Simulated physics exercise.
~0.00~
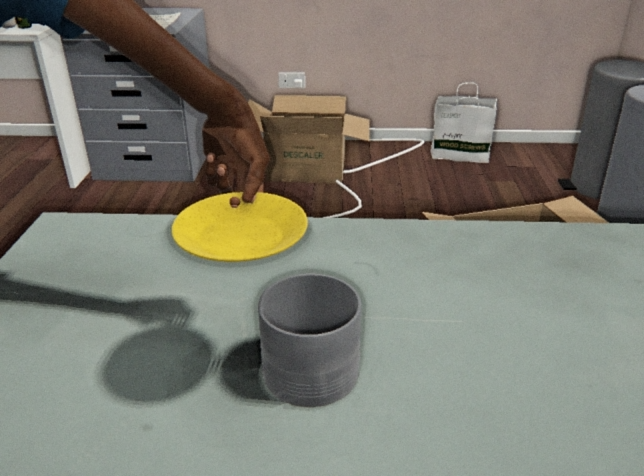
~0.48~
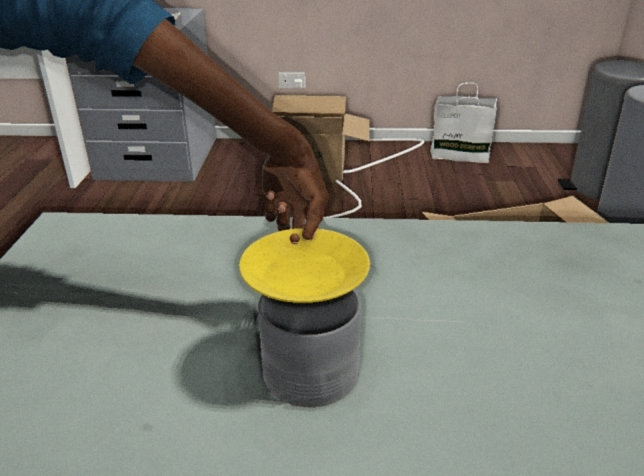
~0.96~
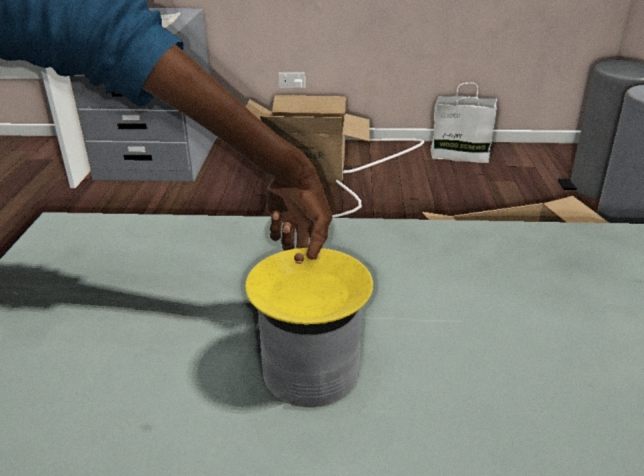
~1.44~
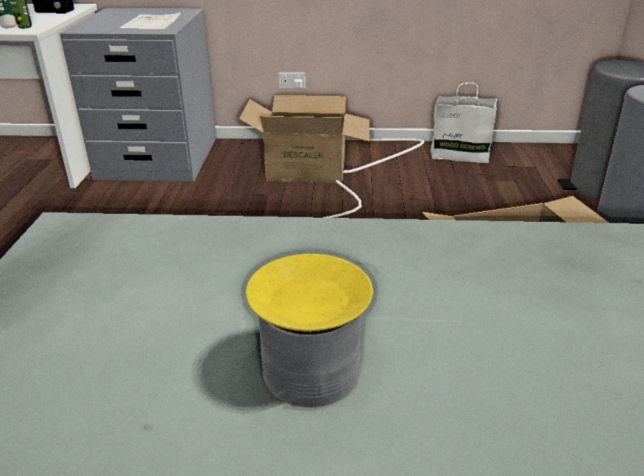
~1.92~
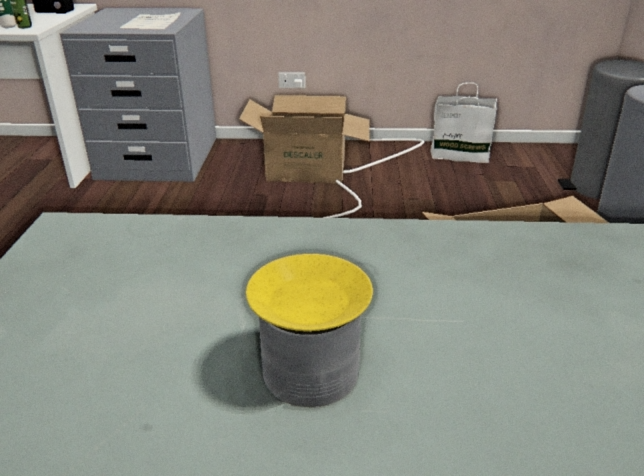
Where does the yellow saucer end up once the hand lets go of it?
It stays resting on the rim of the grey pot, covering the opening like a lid.
